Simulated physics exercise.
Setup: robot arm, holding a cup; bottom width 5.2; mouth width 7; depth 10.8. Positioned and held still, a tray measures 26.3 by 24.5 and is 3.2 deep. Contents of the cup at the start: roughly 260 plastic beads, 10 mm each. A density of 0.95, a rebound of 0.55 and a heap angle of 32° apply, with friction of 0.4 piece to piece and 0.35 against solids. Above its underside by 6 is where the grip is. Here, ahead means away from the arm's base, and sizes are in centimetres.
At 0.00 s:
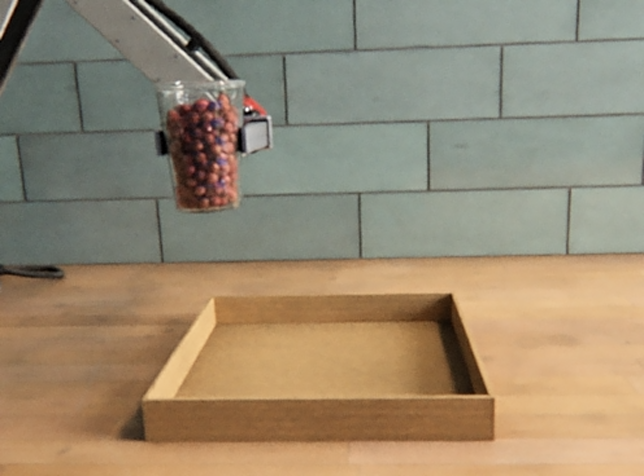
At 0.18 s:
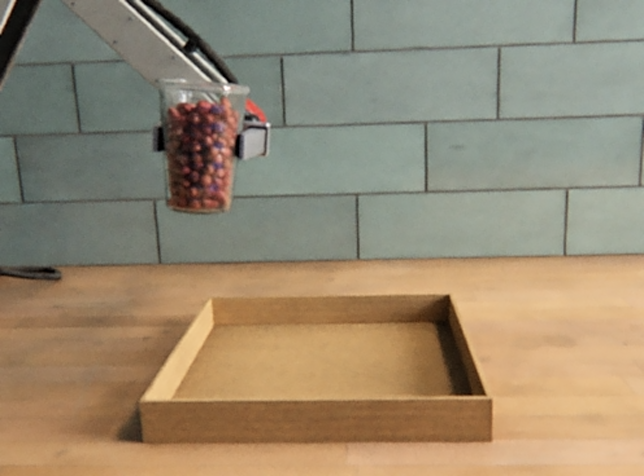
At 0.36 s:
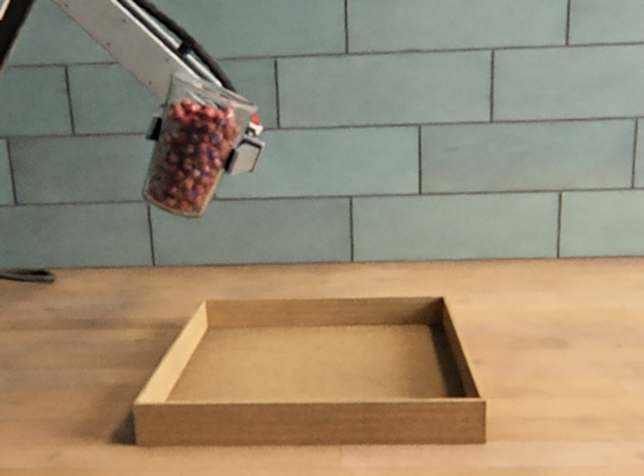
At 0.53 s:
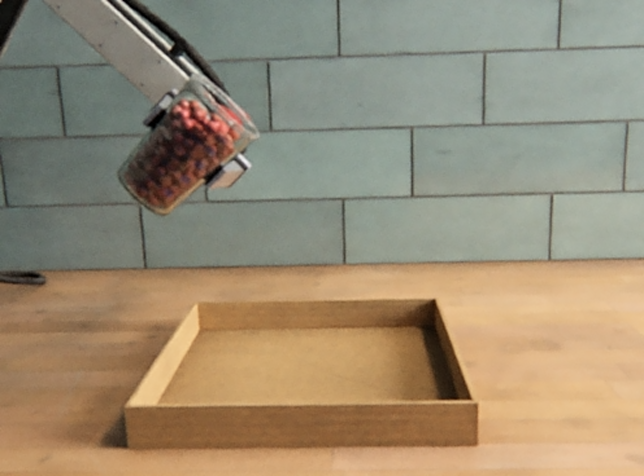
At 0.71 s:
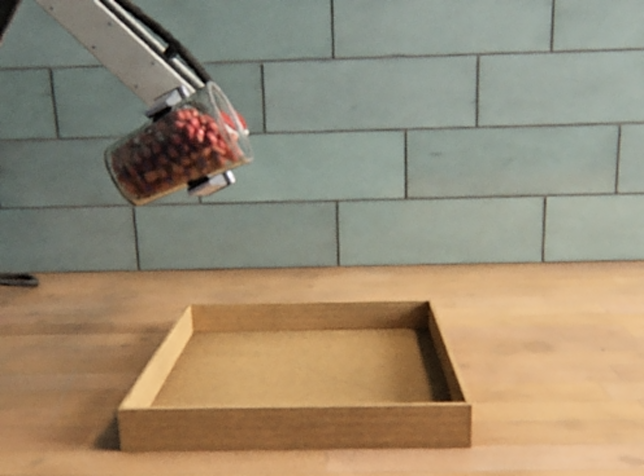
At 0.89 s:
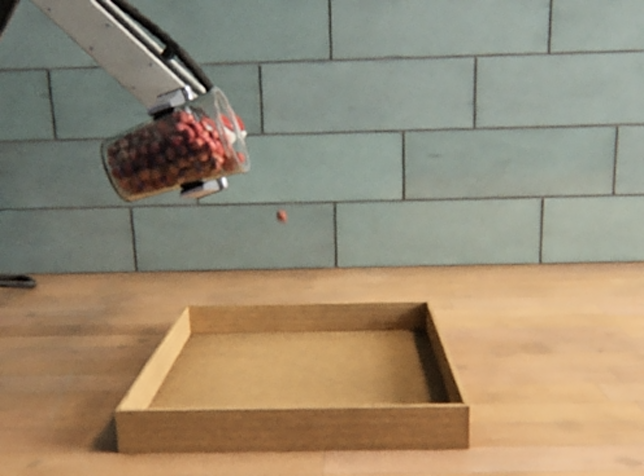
Robot arm tilting a clear cup of reddish beads rightward above an empty shallow tray, a single bead dropping from the mouth.
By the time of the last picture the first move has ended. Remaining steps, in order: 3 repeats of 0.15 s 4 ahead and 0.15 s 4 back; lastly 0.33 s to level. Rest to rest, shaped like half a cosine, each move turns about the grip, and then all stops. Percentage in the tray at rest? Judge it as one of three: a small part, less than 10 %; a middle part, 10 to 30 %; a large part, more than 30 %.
A large part, more than 30 %.
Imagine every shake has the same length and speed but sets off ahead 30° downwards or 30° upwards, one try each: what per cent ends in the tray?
I'd say close to 30 percent for the first and close to 55 percent for the second.
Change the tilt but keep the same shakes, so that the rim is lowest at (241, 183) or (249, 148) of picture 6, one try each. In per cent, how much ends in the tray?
About 80 and 10 %.
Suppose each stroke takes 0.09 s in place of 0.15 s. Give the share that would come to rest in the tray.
I'd expect some 60 per cent.
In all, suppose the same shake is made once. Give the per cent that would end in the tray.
I'd expect something close to 25 per cent.
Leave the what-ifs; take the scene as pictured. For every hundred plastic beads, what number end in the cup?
55 percent.
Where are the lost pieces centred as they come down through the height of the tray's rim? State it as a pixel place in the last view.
(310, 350).
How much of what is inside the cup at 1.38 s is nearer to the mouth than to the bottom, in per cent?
Around 55 per cent of it.
After 1.38 s, tilted 72° forward, highest piece 23 above the table; 194 in the cup, 55 in the tray, 8 in flight or on a rim.
After 1.87 s, tilted 61° forward, highest piece 22 above the table; 140 in the cup, 104 in the tray, 2 on the table or floor, 11 in flight or on a rim.
After 2.32 s, level, highest piece 24 above the table; 140 in the cup, 114 in the tray, 3 on the table or floor.
After 3.37 s, level, highest piece 24 above the table; 140 in the cup, 114 in the tray, 3 on the table or floor.
In the end, 140 in the cup, 114 in the tray, 3 on the table or floor. That is 44 % in the tray.
